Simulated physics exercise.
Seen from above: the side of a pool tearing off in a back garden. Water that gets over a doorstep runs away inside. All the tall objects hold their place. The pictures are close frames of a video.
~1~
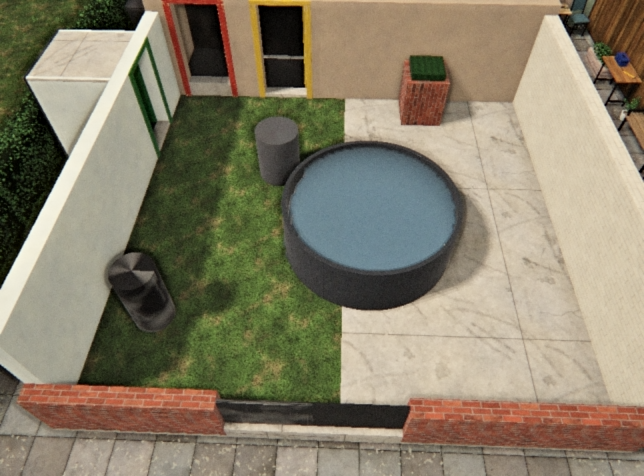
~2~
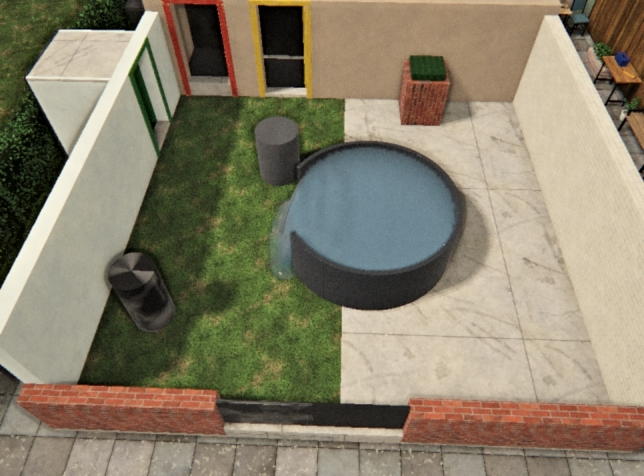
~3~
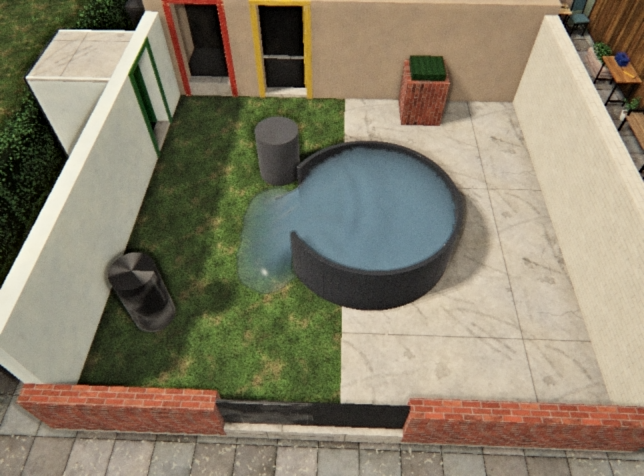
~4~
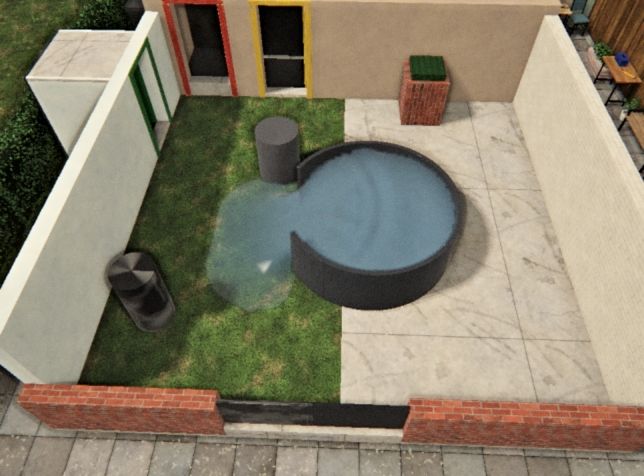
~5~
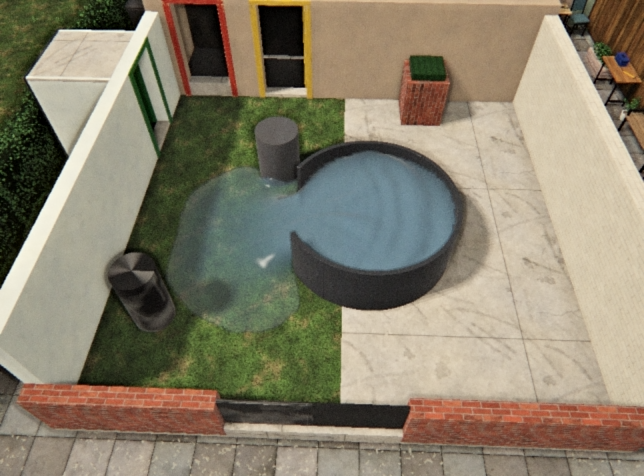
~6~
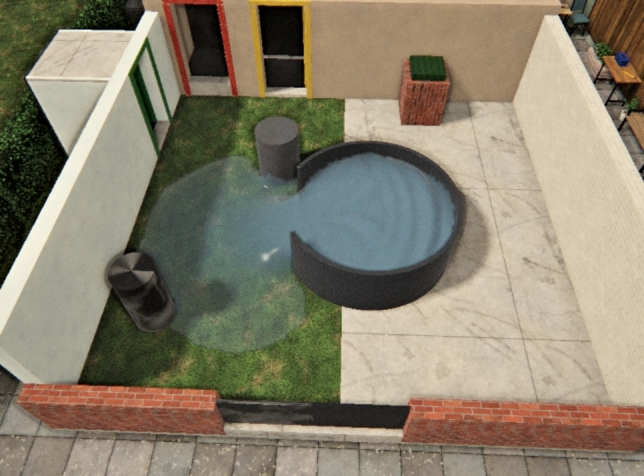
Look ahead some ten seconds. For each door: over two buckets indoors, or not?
One by one: The red door admits no more than that; the green door lets in a lot; the yellow door lets in a lot.
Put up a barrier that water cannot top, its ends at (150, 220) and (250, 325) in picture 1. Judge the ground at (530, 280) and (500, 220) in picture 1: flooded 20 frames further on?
In that order: Dry, free of water.
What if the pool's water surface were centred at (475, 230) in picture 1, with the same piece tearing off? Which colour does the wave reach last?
That is the yellow door.
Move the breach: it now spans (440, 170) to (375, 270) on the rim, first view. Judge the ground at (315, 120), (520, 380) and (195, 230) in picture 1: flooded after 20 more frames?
In that order: Not flooded, flooded, not flooded.
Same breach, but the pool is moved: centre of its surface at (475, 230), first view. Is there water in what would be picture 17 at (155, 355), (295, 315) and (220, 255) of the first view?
In that order: Awash, flooded, flooded.
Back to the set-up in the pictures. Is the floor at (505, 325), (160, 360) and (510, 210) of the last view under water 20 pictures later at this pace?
In that order: Not flooded, awash, clear.
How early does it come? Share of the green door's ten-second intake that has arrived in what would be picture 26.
Some 35 per cent.
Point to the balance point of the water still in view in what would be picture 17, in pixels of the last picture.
At about (273, 236).
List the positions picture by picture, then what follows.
In the first frame, still water in the pool at (371, 204).
In the second frame, water pours out at (289, 222) and has run to a hidden place.
In the third frame, the front is at (265, 194), out from the gap at (289, 226).
In the fourth frame, the front is at (240, 189), out from the gap at (289, 227).
In the fifth frame, the front is at (195, 195), out from the gap at (289, 229).
In the sixth frame, water pours out at (289, 228) and has run to a hidden place.
A moment on, water covers 30 % of the floor; the red door not reached, the green door not reached, the yellow door not reached.
Next, water covers 40 % of the floor; the red door not reached, the green door under two buckets in, the yellow door not reached.
Then, water covers 45 % of the floor; the red door wet at the sill, nothing in, the green door over two buckets in, the yellow door wet at the sill, nothing in.
Later, water covers 80 % of the floor; the red door wet at the sill, nothing in, the green door far over two buckets in, the yellow door over two buckets in.
In the end, water covers 95 % of the floor; the red door wet at the sill, nothing in, the green door far over two buckets in, the yellow door over two buckets in.
